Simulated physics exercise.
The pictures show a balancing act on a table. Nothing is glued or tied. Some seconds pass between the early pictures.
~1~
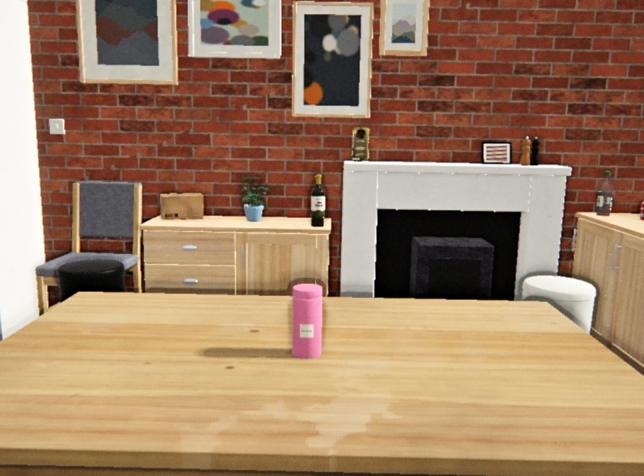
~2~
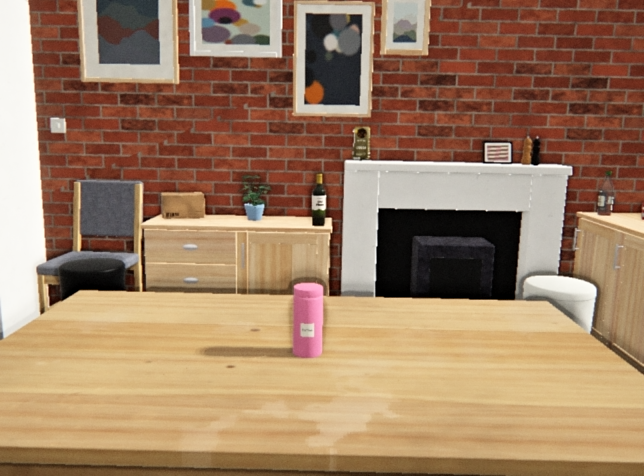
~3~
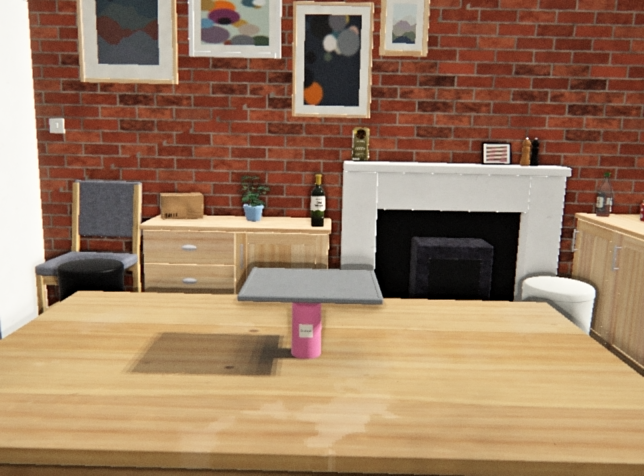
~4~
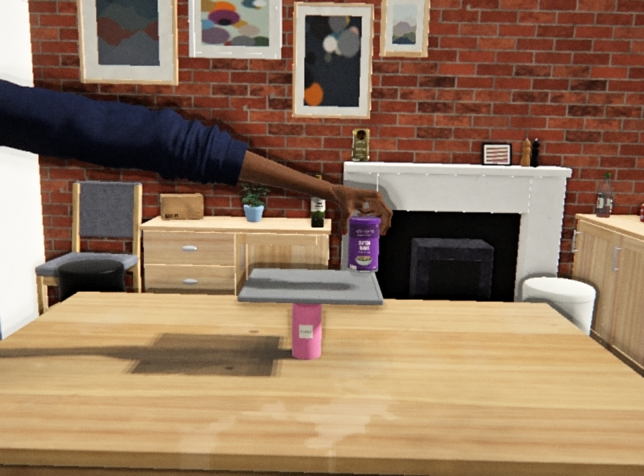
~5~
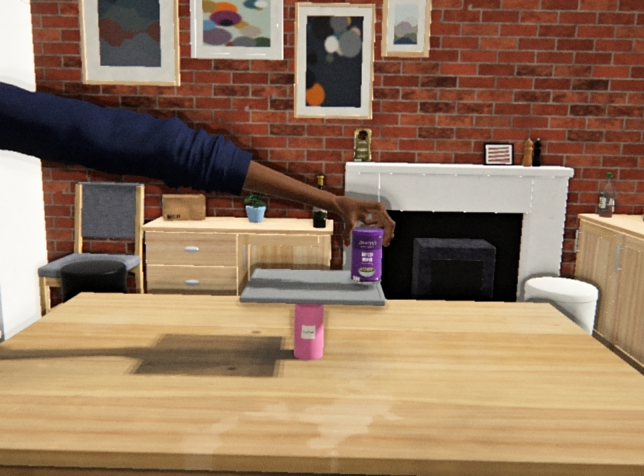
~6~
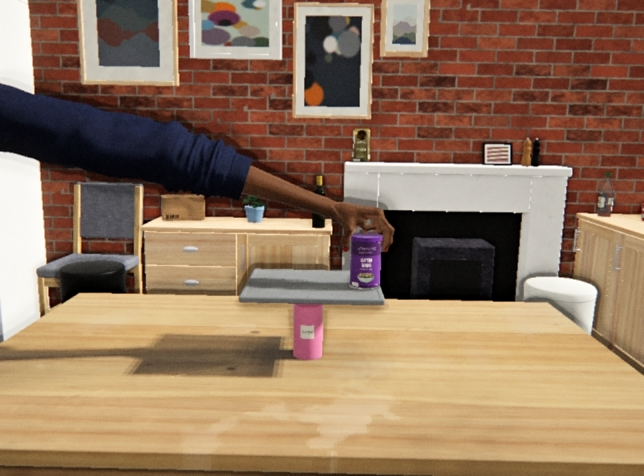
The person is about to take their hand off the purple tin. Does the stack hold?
The stack loses its balance.
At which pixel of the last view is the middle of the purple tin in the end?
Around (455, 351).
Then, 0.40 s after the last picture, purple tin now fallen; grey lid tipped 46° from how it was.
Then, 0.50 s after the last picture, grey lid tipped 62° from how it was.
Then, 0.80 s after the last picture, grey lid now fallen.
At rest, fallen, grey lid and purple tin; pink jar in place. Seen from the same camera at the end, purple tin near (455, 351). The stack comes apart.
